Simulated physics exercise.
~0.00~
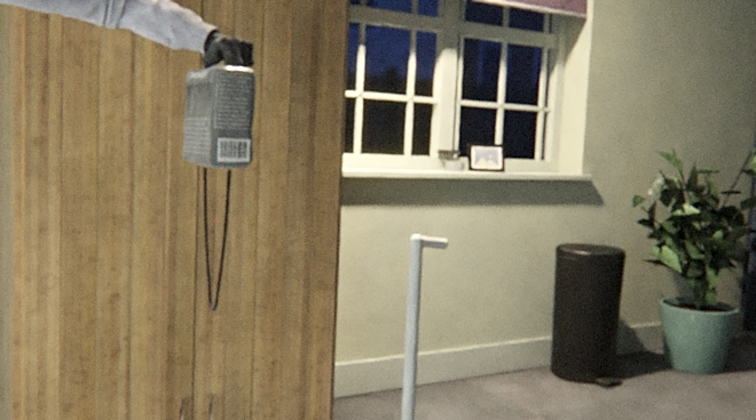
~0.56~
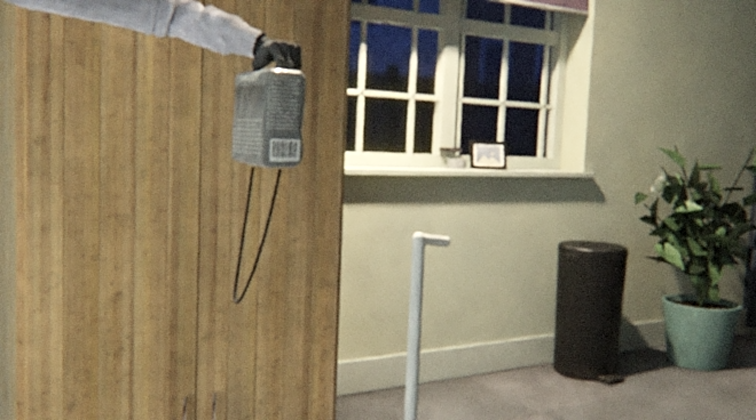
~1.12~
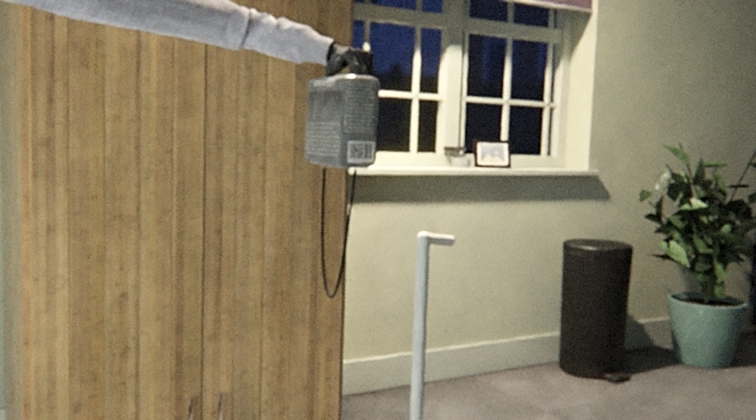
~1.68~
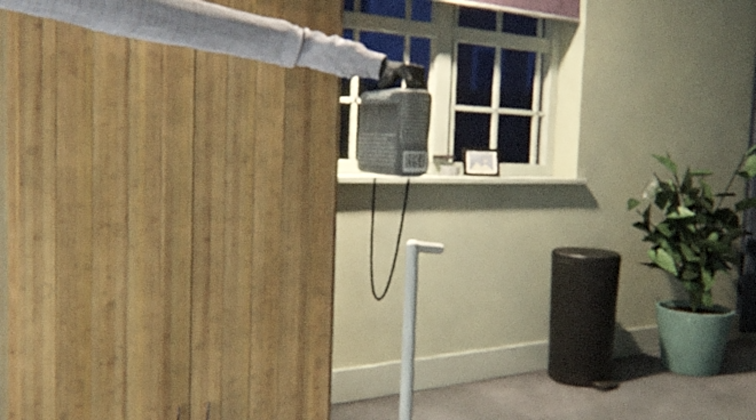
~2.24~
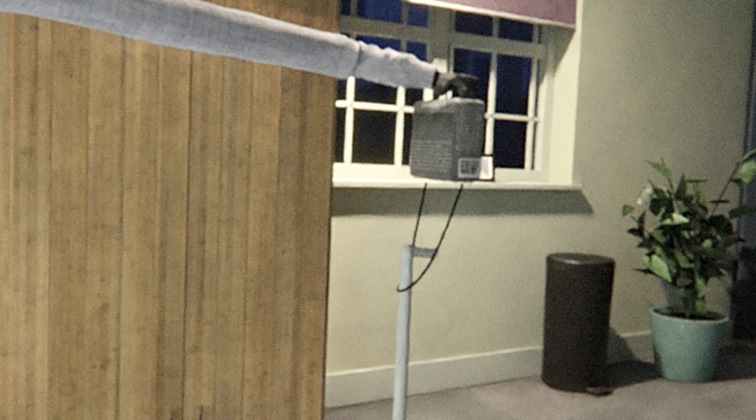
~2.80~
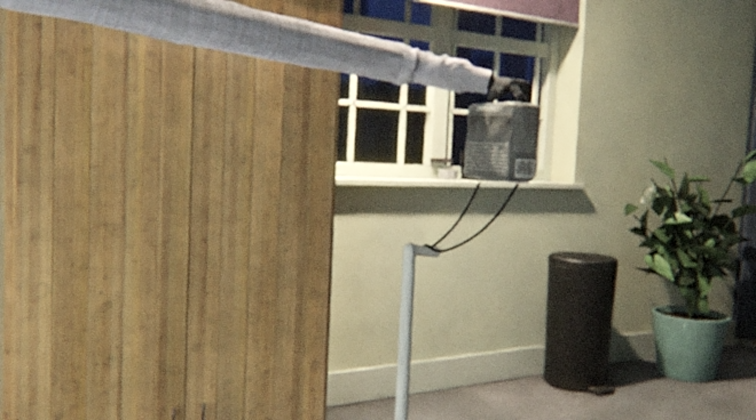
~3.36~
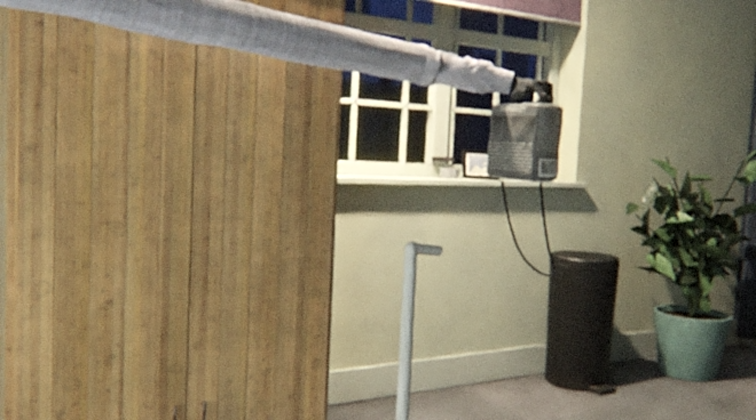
Grey bag with a dangling black loop moving right in a gloved hand, the loop brushing a white post, then hanging beyond it.
